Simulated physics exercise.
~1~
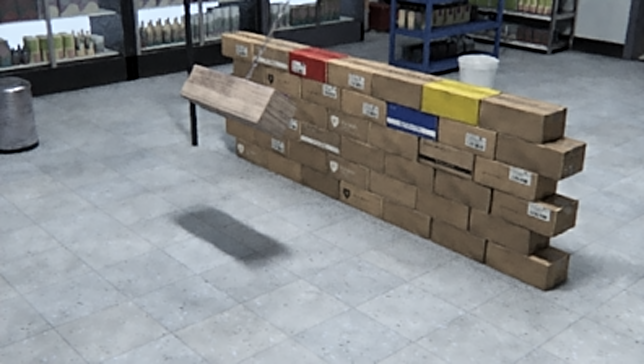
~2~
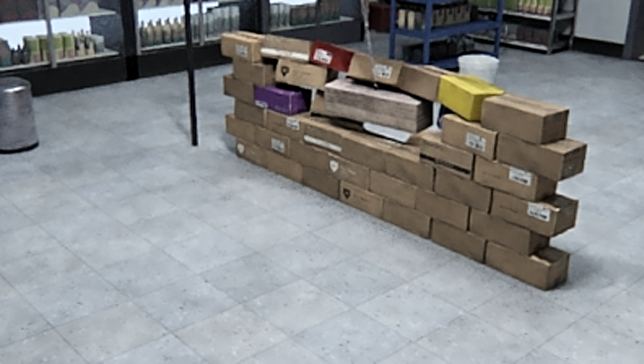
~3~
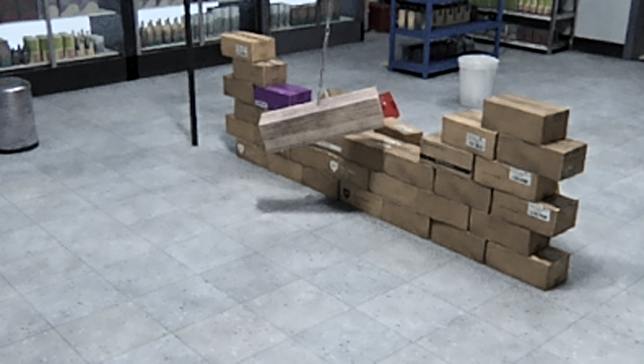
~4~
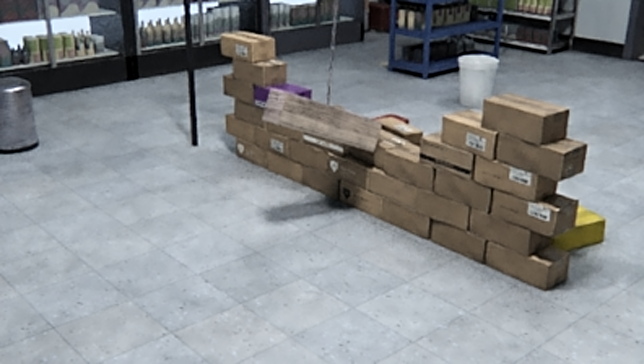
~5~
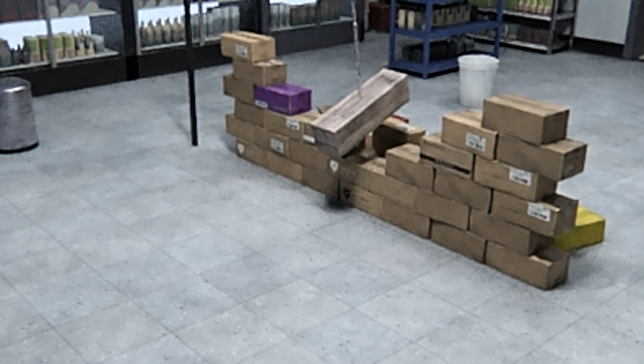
A short timber beam hanging on a line swings toward a long wall of brown boxes in a shop, seen from slightly above by a still camera. Red, blue and yellow boxes sit along its upper rows, with shelves and a white bucket behind and a bin at left. The beam strikes the upper middle, shoving boxes apart and exposing a purple one. It swings back as the top centre collapses, the red box tumbling behind. The yellow box drops to the floor behind the right end. Finally the beam hangs twisted over the gap, both ends still standing.
